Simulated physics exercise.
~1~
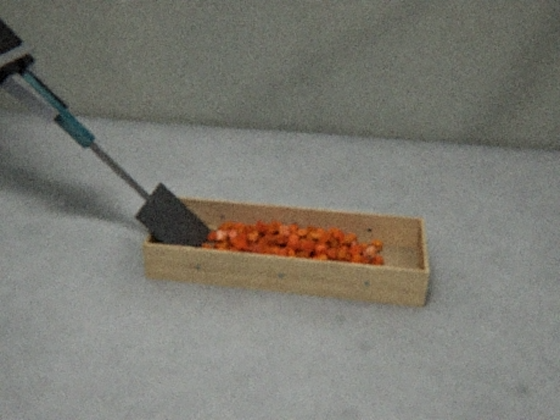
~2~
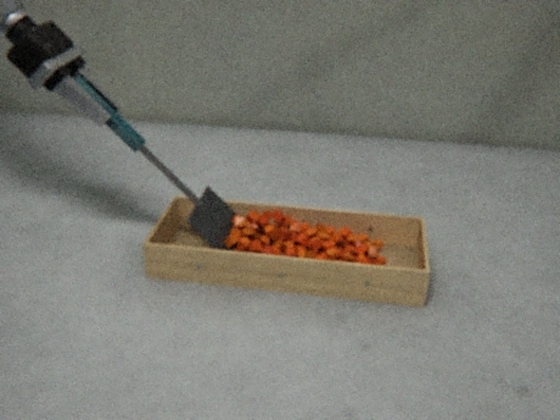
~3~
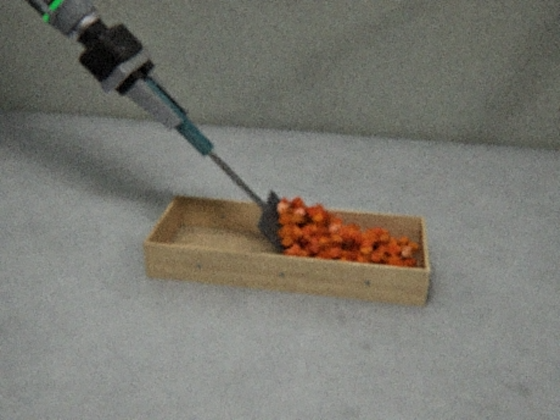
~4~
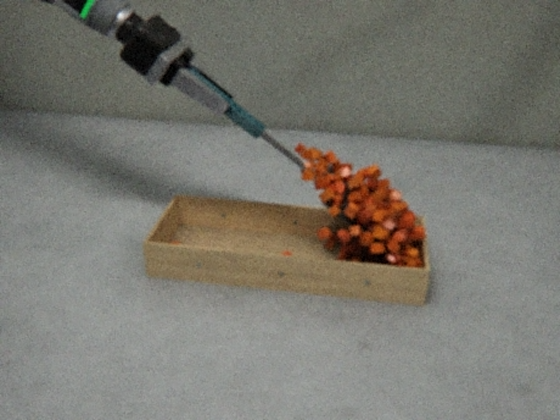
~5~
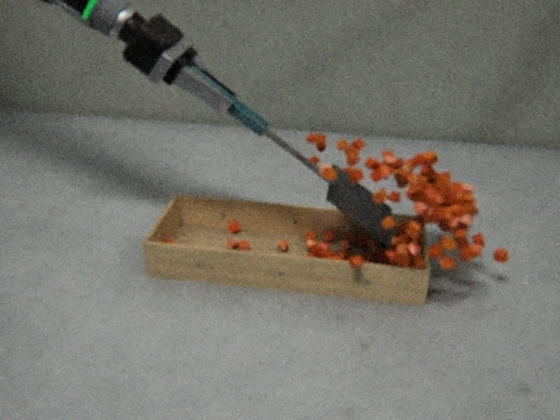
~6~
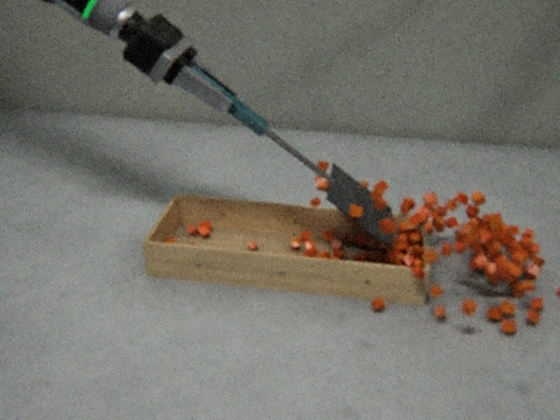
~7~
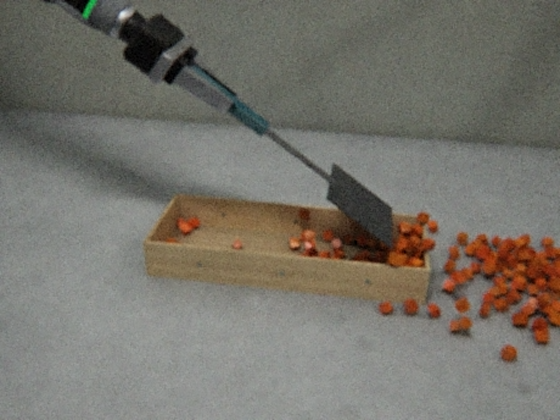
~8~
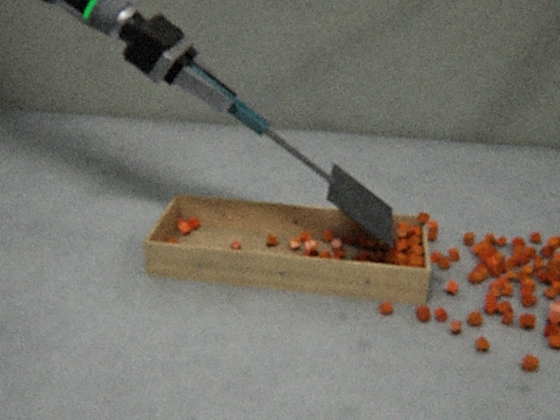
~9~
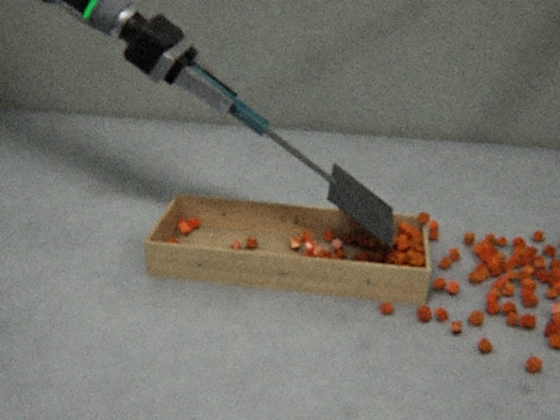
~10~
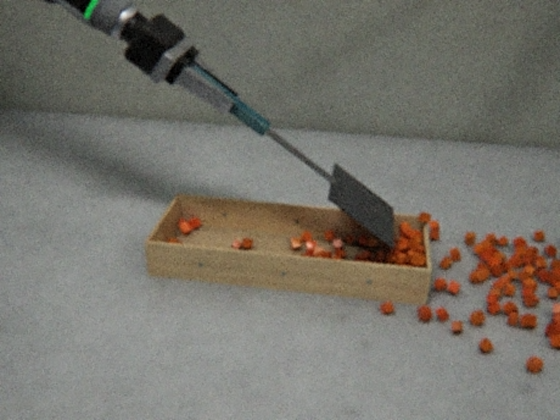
Orange vegetable dice being pushed right along a wooden trough by a robot-held paddle, many flying over the end and scattering across the table.
